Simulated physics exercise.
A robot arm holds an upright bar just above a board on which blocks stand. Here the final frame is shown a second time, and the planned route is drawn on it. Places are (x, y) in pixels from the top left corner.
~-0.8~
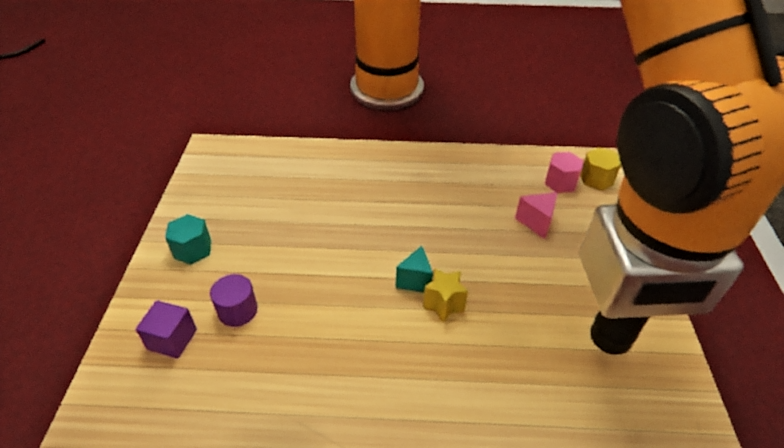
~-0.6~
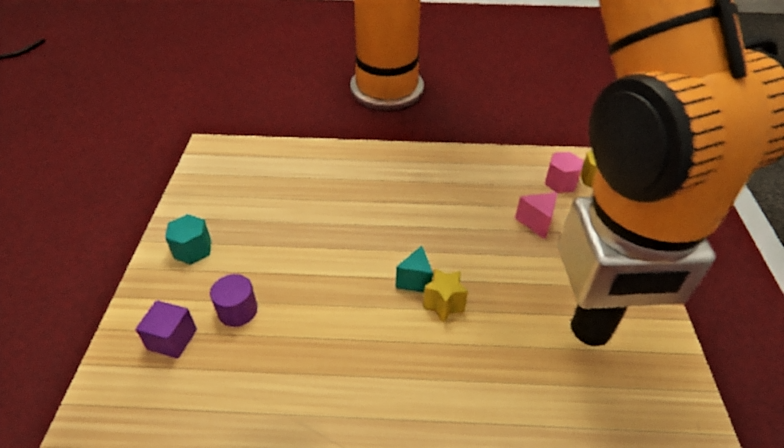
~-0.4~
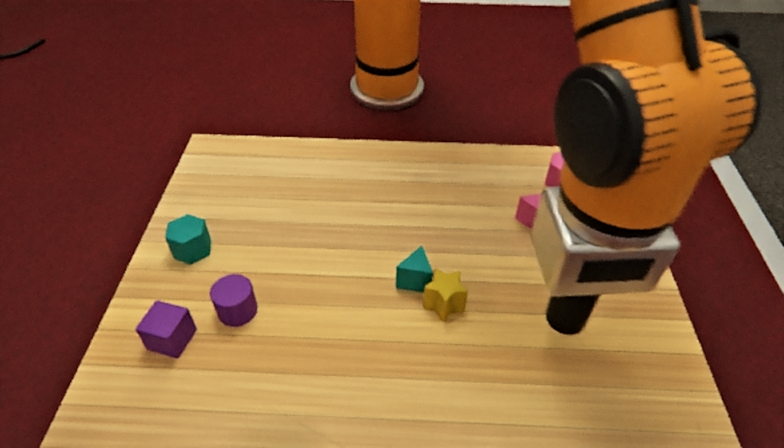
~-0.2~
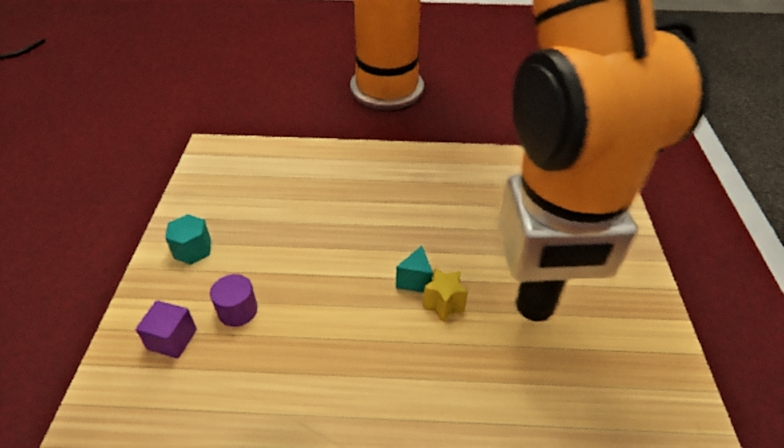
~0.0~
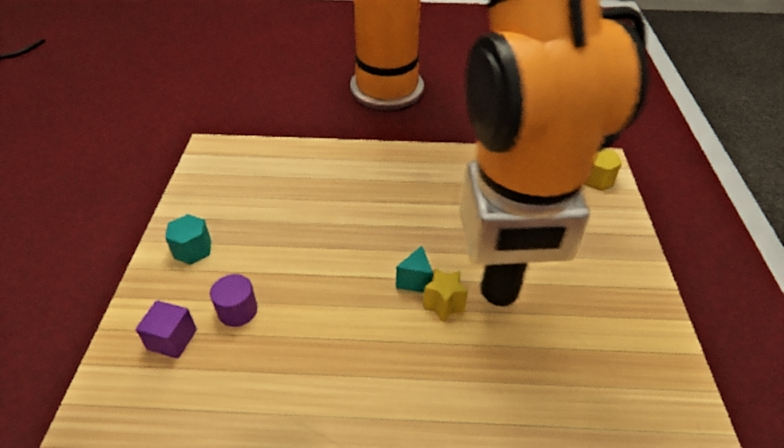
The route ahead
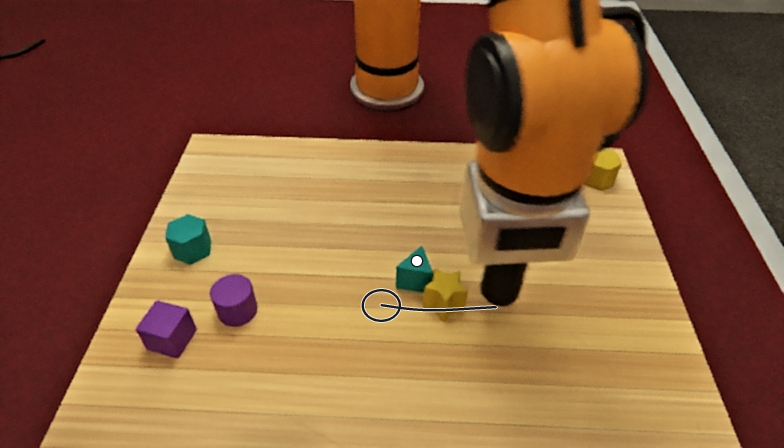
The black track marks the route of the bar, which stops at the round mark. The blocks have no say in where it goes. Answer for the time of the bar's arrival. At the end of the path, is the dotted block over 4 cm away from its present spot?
Short answer: No.
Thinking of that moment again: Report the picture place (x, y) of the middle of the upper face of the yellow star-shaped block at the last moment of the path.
At (347, 281).
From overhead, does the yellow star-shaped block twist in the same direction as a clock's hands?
Going by the path, yes.
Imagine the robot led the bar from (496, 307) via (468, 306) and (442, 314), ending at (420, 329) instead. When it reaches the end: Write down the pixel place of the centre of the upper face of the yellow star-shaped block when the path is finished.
My estimate: (390, 294).
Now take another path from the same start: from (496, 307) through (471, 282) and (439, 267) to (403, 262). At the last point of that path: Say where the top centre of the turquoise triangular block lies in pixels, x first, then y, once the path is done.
My prediction: (397, 263).
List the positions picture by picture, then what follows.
In the first frame, bar's lower end (610, 338); turquoise triangular block (417, 261); yellow star-shaped block (447, 283).
In the second frame, bar (591, 330); blocks still.
In the third frame, bar (565, 319); blocks still.
In the fourth frame, bar (535, 306); blocks still.
In the fifth frame, bar (500, 292); turquoise triangular block (417, 261); yellow star-shaped block (447, 283).
Drawn move, from (496, 307) through (439, 310) to (381, 305); the dot is on the turquoise triangular block.
What follows on the original path. One third of the way, bar (460, 294); turquoise triangular block (410, 259), turned 25° clockwise; yellow star-shaped block (427, 285), turned 20° clockwise.
Two thirds of the way, bar (420, 294); turquoise triangular block (394, 257), turned 95° clockwise; yellow star-shaped block (386, 285), turned 20° clockwise.
At the end, bar (381, 290); turquoise triangular block (394, 257), turned 95° clockwise; yellow star-shaped block (347, 281), turned 20° clockwise.
